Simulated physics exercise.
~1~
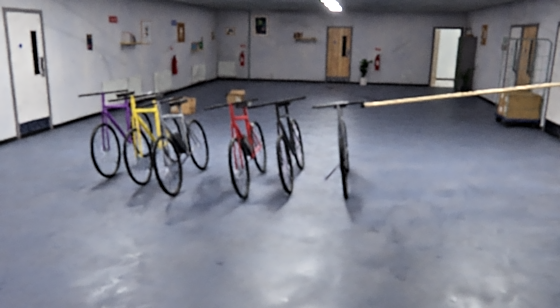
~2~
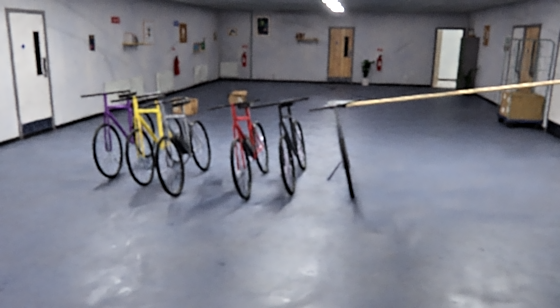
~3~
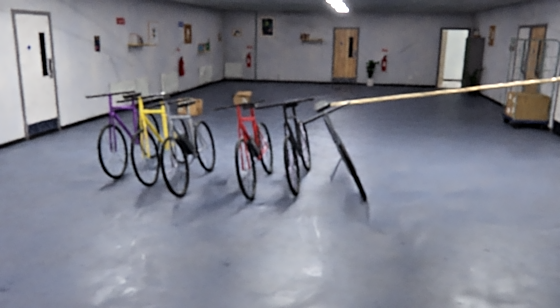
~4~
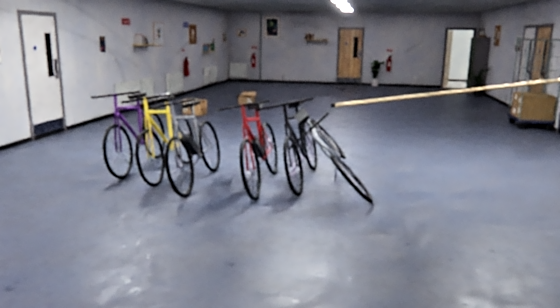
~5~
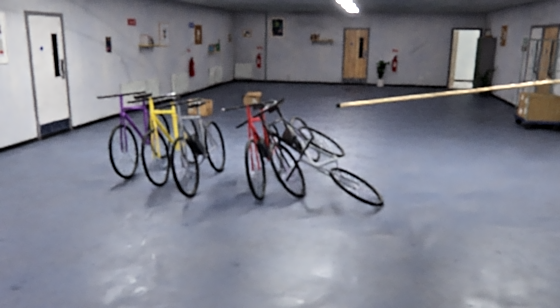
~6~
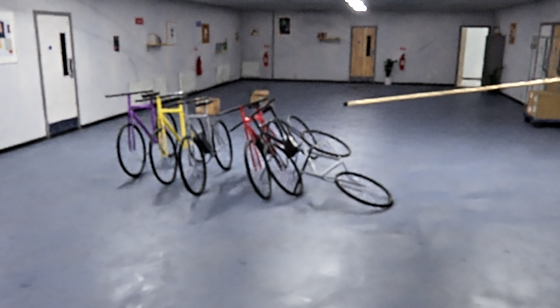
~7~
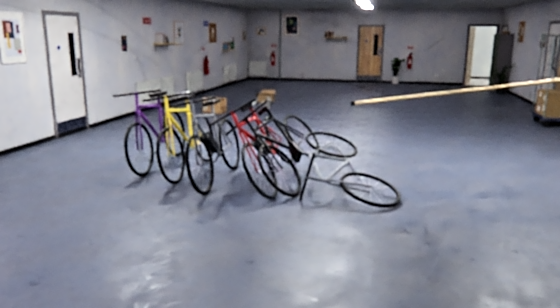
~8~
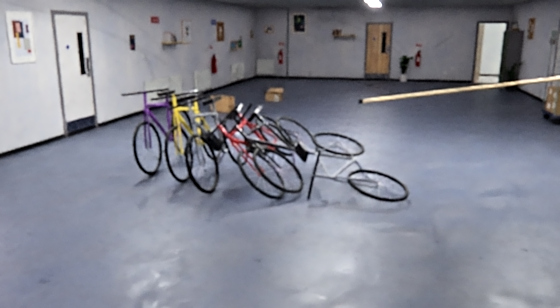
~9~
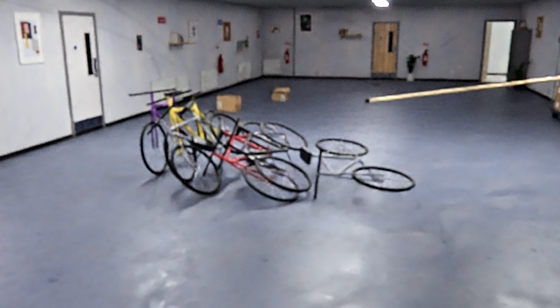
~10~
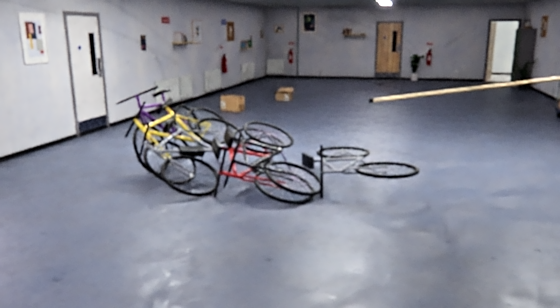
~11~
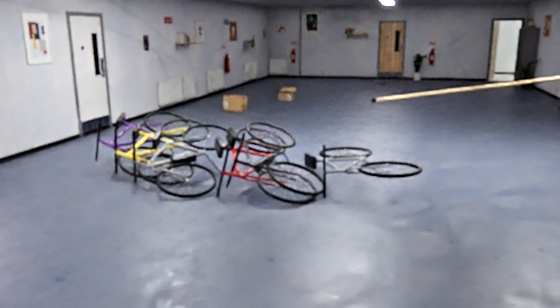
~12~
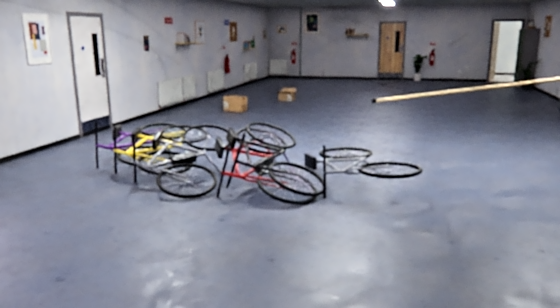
Six bicycles stand in a row across the shiny blue-grey floor of a wide, pale-walled room, seen from slightly above, with purple and yellow ones at the left and a red one near the middle. A long wooden pole reaching in from the right pushes the top of the rightmost bike, which tips left and slides down flat while the pole stays back. The dark bike beside it leans into the red one, and the fall passes leftward as the view drifts left. The yellow and purple bikes topple last, leaving all six down in an overlapping tangle.
